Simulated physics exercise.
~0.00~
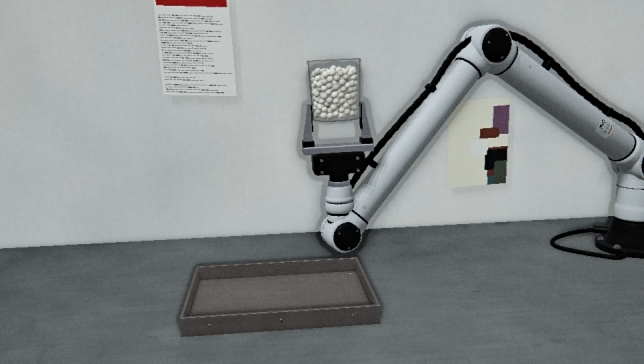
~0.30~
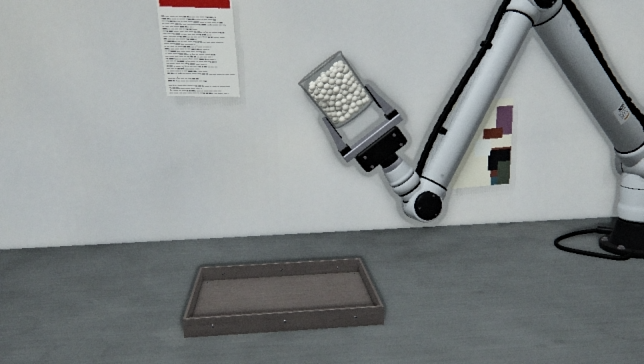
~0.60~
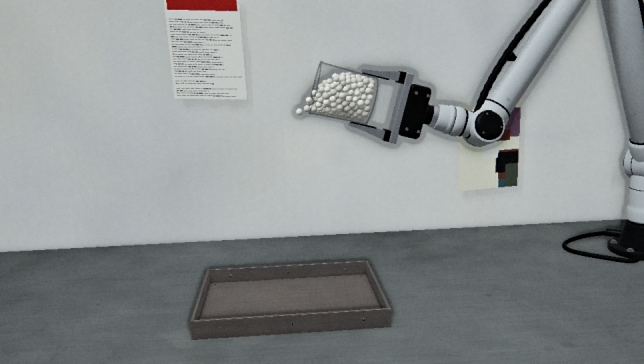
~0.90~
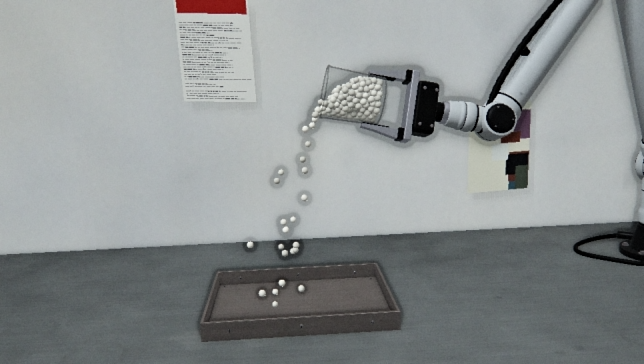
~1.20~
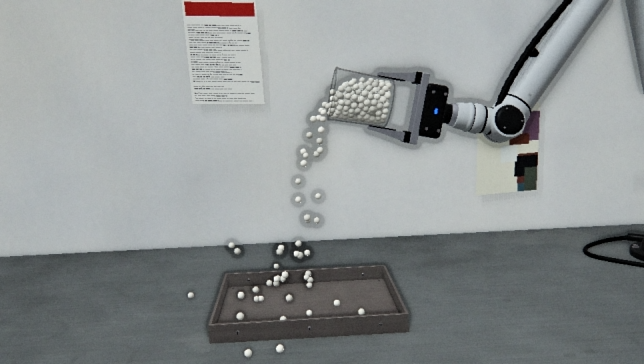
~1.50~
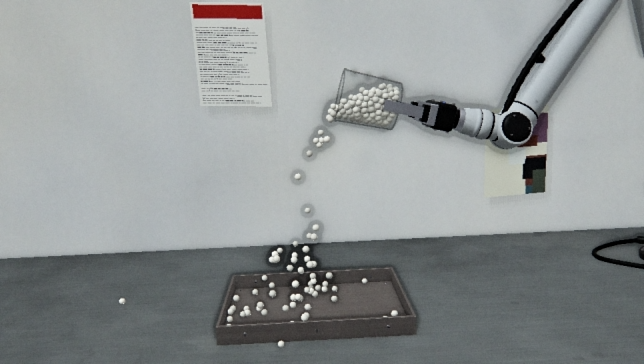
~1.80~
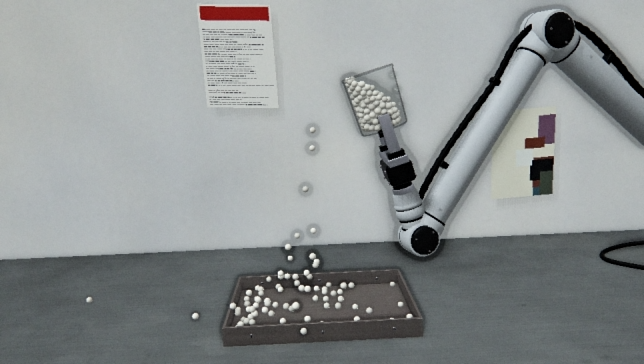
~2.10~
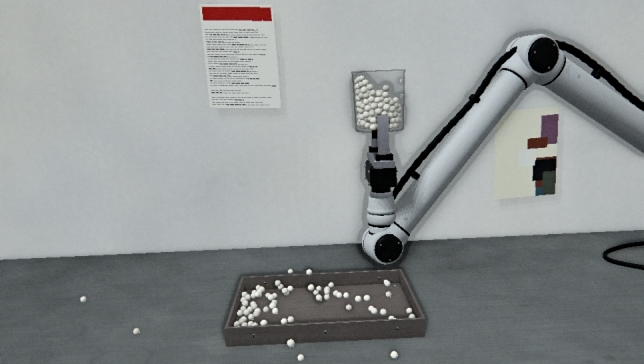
We see a robotic arm tip a clear beaker of white beads leftward over a shallow brown tray, spilling a stream into and around it, then turn the container and bring it upright, still largely full, with beads scattered in the tray and a few on the table.
